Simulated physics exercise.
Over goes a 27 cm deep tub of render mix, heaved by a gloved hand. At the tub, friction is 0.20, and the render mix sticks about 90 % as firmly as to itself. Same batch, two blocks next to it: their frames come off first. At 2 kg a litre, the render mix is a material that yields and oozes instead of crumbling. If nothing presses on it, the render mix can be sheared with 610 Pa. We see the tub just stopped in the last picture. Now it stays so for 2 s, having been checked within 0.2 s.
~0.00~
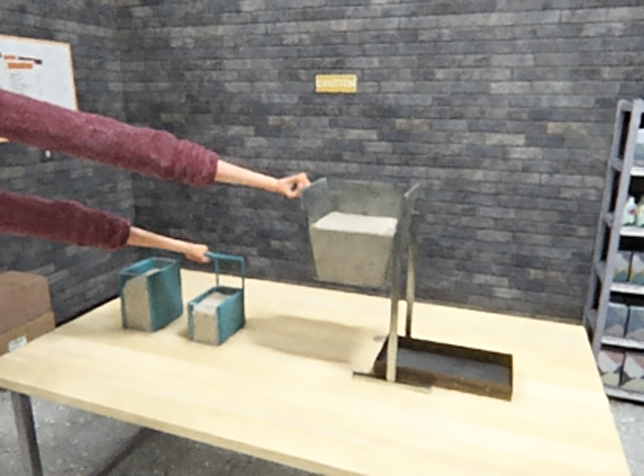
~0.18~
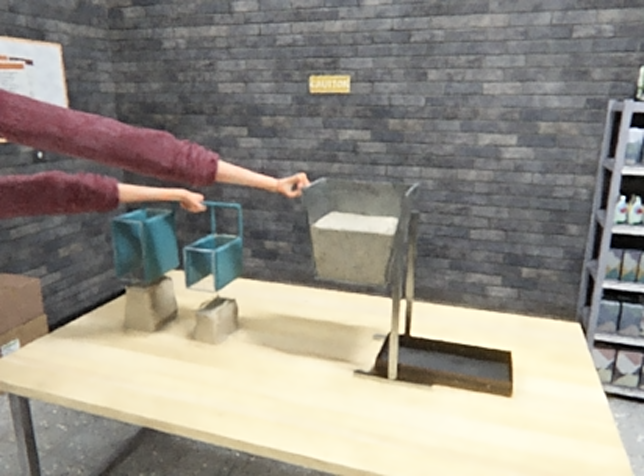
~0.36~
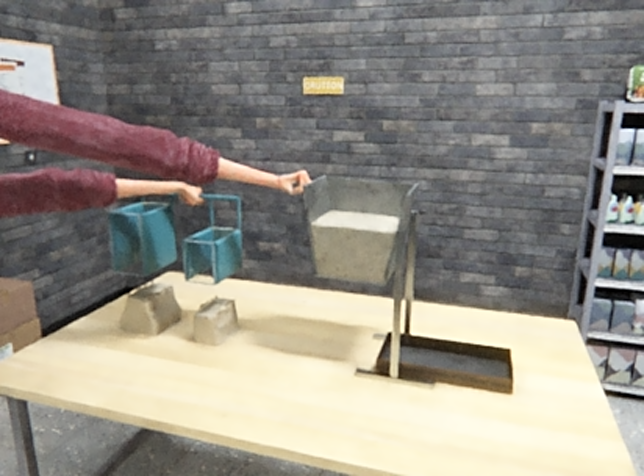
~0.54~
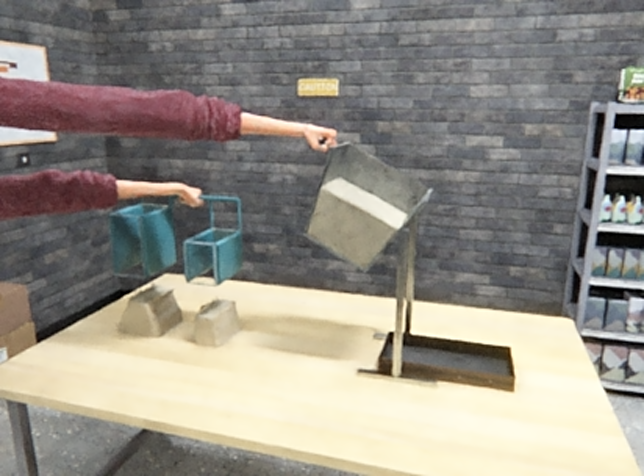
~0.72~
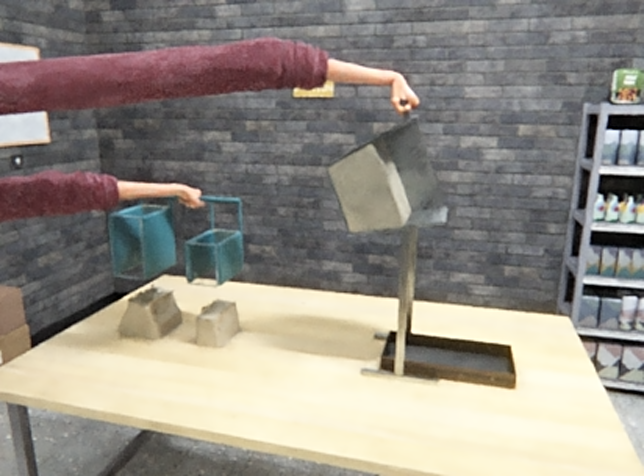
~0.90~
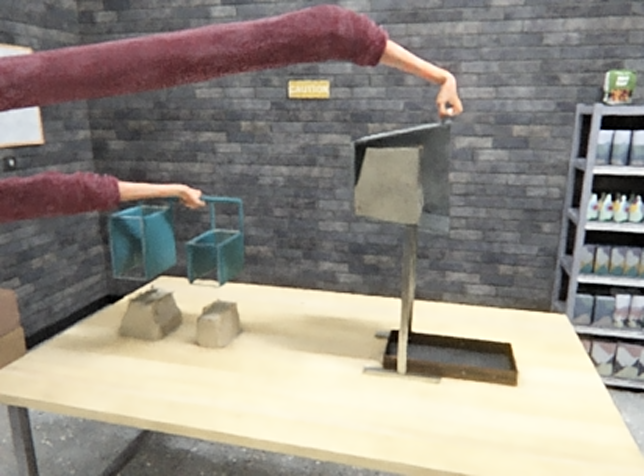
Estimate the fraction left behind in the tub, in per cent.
I would say 68 %.
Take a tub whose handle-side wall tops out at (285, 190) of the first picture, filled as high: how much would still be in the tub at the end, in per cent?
50 %, roughly.
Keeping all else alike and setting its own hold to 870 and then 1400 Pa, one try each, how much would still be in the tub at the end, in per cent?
Respectively, close to 100 % and close to 100 %.
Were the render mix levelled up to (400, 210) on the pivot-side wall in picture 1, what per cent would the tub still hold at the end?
Roughly 45 per cent would still be in the tub at the end.
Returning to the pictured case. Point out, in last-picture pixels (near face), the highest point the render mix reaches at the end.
Around (383, 186).
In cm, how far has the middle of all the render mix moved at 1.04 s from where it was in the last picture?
Shift: Roughly 6 cm.
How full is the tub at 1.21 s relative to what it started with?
I'd say close to 80 %.
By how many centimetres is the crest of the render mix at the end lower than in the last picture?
The top ends up some 11 cm below its level in the last picture.
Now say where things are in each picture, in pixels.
Handle-side rim at (303, 189), tilt 0 degrees; crest of the render mix at (388, 234); block heights 18 cm, 12 cm (left to right), in the first picture.
Handle-side rim at (303, 189), tilt 0 degrees; crest of the render mix at (389, 233); block heights 16 cm, 12 cm (left to right), in the second picture.
Handle-side rim at (306, 186), tilt 2 degrees; crest of the render mix at (317, 224); block heights 14 cm, 12 cm (left to right), in the third picture.
Handle-side rim at (334, 149), tilt 27 degrees; crest of the render mix at (322, 189); block heights 14 cm, 12 cm (left to right), in the fourth picture.
Handle-side rim at (410, 120), tilt 69 degrees; crest of the render mix at (372, 145); block heights 14 cm, 12 cm (left to right), in the fifth picture.
Handle-side rim at (451, 126), tilt 88 degrees; crest of the render mix at (408, 148); block heights 14 cm, 12 cm (left to right), in the sixth picture.
After 1.04 s, the tub is at 88 degrees and holds 100 %.
After 1.21 s, the tub is at 88 degrees and holds 80 %.
After 1.38 s, the tub is at 88 degrees and holds 68 %.
After 1.55 s, the tub is at 88 degrees and holds 68 %.
After 2.90 s, the tub is at 88 degrees and holds 68 %.
